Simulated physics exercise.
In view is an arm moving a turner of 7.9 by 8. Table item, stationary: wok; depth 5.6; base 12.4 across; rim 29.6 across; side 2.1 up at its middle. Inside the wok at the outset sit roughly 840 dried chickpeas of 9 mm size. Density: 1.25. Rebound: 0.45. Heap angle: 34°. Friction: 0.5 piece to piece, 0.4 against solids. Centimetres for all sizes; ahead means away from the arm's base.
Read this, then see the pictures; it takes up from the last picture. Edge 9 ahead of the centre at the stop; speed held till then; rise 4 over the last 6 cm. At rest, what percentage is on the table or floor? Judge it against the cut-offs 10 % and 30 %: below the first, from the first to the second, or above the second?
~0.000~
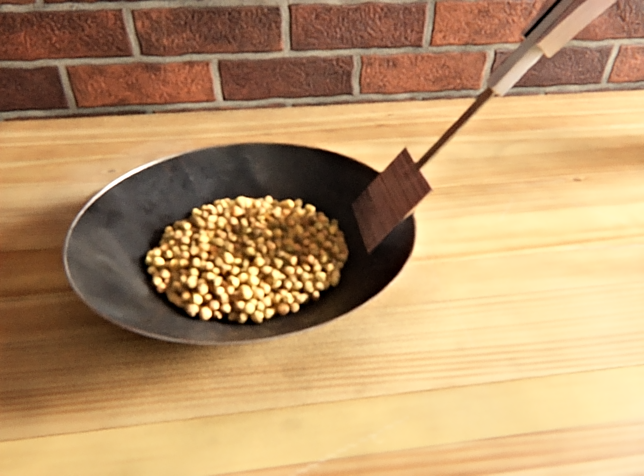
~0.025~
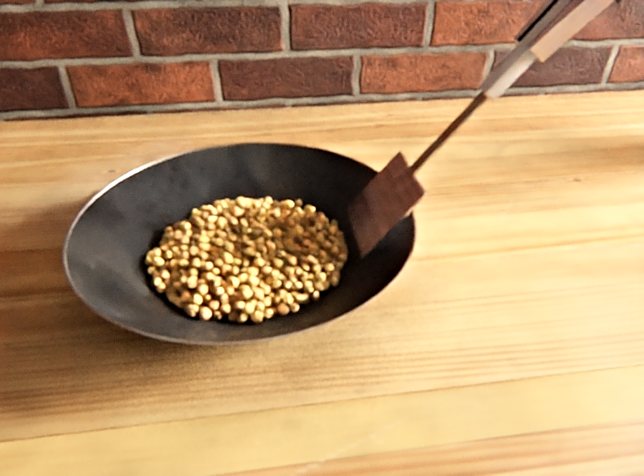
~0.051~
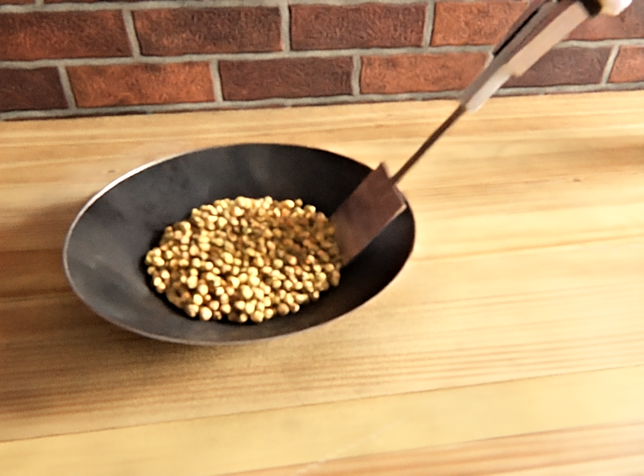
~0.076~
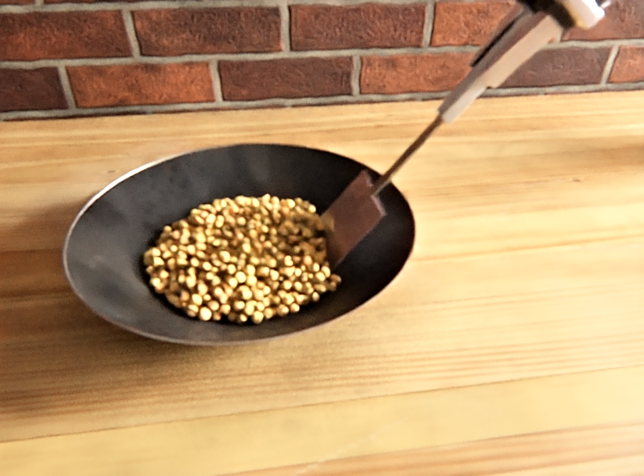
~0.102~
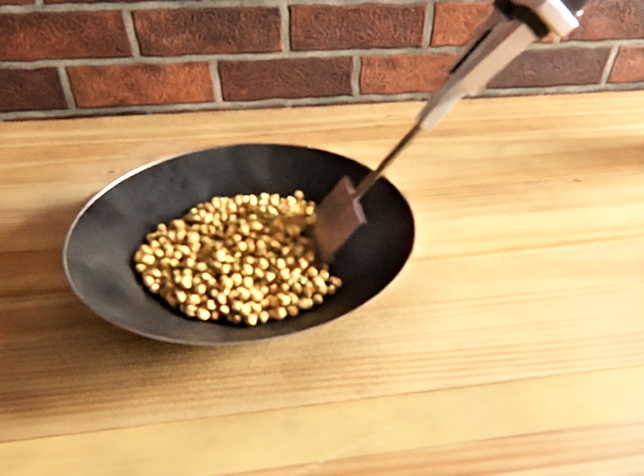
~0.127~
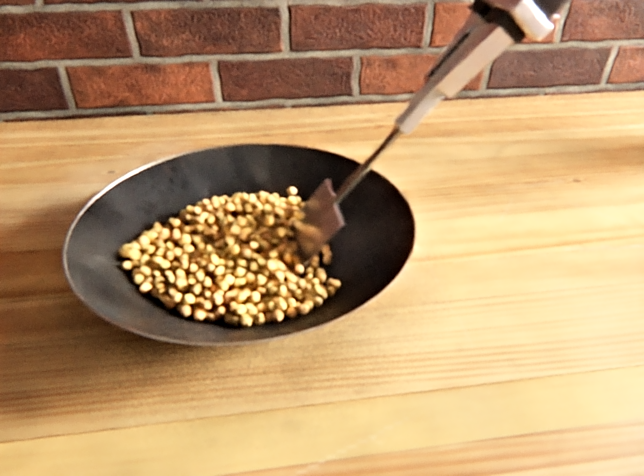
From 10 to 30 %.
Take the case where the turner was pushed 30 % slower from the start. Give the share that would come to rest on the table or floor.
Roughly 5 in a hundred.
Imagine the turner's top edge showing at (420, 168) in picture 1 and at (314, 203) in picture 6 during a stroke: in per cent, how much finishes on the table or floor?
Roughly 25 %.
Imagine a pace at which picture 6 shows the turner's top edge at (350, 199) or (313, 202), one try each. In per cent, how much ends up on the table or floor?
Roughly 10 and 20 percent.
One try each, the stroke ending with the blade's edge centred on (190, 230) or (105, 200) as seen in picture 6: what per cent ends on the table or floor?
Estimates, in order: 0 % and 25 %.
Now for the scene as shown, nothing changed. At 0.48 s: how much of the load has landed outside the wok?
About 15 per cent.
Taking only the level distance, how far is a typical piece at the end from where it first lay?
Level distance of roughly 4 cm.
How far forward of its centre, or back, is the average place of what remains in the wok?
It sits some 4.0 centimetres ahead of centre.
After 0.19 s, sloping 51°, highest piece 5 above the table; 835 in the wok.
After 0.25 s, sloping 51°, highest piece 6 above the table; 835 in the wok.
After 0.48 s, sloping 51°, highest piece 6 above the table; 707 in the wok, 124 on the table or floor, 4 on the blade or in flight.
After 1.53 s, sloping 51°, highest piece 5 above the table; 707 in the wok, 128 on the table or floor.
At rest, 707 in the wok, 128 on the table or floor. That is 15 % on the table or floor.
